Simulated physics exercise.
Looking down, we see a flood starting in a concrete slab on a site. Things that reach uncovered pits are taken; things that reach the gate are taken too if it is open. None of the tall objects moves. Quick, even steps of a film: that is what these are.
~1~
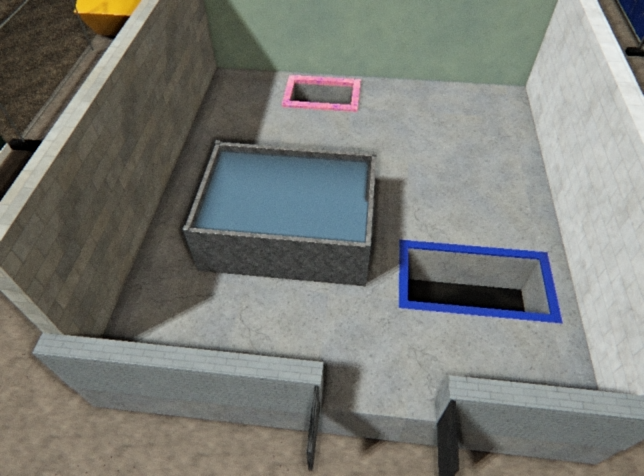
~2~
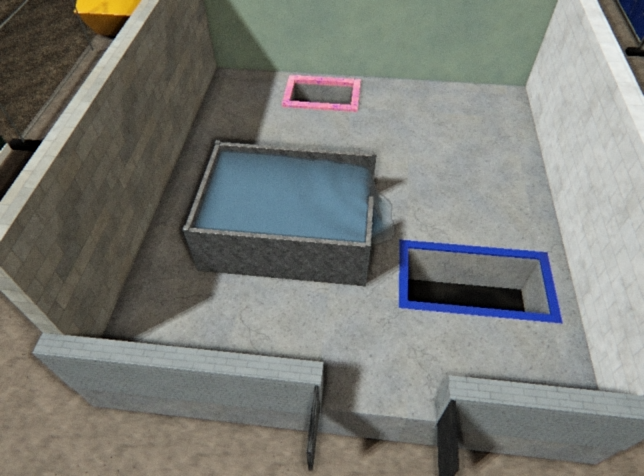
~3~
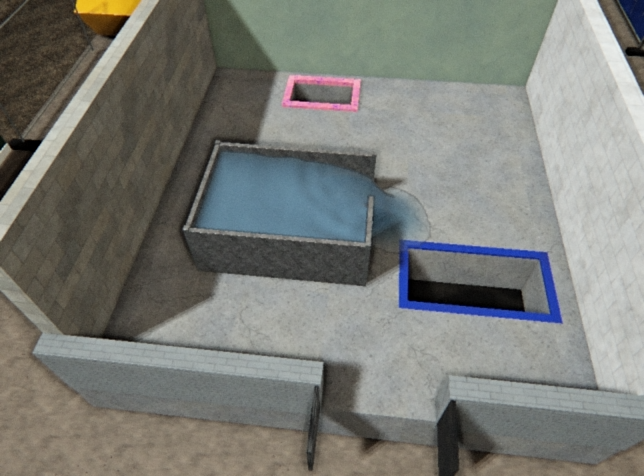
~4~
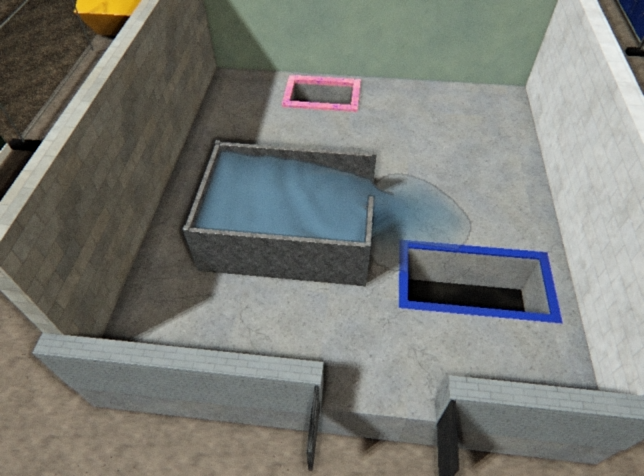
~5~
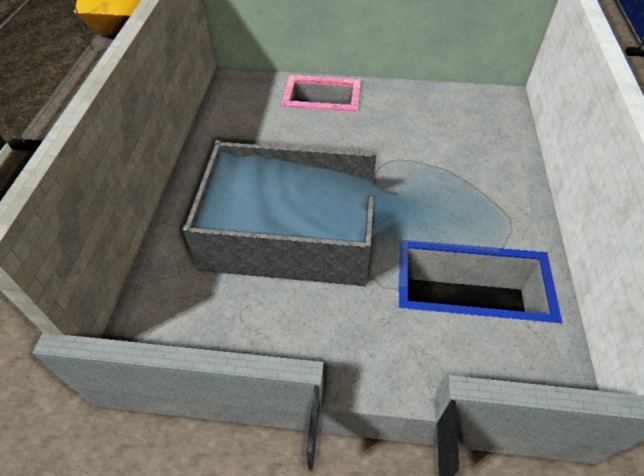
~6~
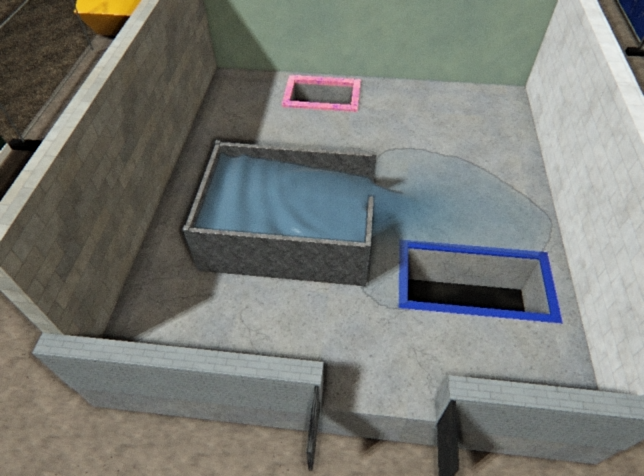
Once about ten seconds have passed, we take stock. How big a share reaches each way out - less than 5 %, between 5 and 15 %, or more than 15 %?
The gate pulls in barely a drop - beneath five per cent; the pink pit pulls in a so-so amount - five to fifteen per cent; the blue pit pulls in a good deal - past fifteen per cent.
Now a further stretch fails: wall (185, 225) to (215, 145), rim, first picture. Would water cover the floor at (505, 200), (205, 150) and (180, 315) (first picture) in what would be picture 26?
Spot by spot: Unaffected, then soaked through, then soaked through.
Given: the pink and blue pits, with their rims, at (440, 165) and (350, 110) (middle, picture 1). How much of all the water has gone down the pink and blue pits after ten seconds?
Of everything, pink catches 14 per cent while blue catches 12 per cent.
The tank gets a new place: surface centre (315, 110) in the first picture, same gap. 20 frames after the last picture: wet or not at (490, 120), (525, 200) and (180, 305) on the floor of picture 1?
Spot 1 wetted, spot 2 wetted, spot 3 unwetted.
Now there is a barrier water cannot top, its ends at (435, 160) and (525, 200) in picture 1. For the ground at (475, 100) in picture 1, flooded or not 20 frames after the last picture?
Submerged.
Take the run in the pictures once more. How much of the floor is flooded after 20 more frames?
I reckon around 40 %.
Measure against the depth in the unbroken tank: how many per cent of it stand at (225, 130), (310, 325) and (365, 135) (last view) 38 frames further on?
In order: 2, 2, 2 %.
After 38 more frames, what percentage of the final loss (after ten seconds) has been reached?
It comes to around 70 per cent.
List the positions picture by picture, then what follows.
The water tank at (287, 194) is whole and still, in the first frame.
The front is at (375, 196), out from the gap at (368, 202), in the second frame.
The front is at (423, 236), out from the gap at (367, 205), in the third frame.
Water pours out at (367, 206) and has run to (462, 218), in the fourth frame.
The front is at (503, 218), out from the gap at (367, 206), in the fifth frame.
Water pours out at (367, 206) and has run to (543, 218), in the sixth frame.
A moment on, water covers 25 % of the floor; the gate 0 %, the pink pit 0 %, the blue pit 5 %.
Next, water covers 30 % of the floor; the gate 0 %, the pink pit 0 %, the blue pit 10 %.
Then, water covers 40 % of the floor; the gate 0 %, the pink pit 0 %, the blue pit 16 %.
Later, water covers 65 % of the floor; the gate 0 %, the pink pit 4 %, the blue pit 24 %.
In the end, water covers 90 % of the floor; the gate 1 %, the pink pit 7 %, the blue pit 32 %.
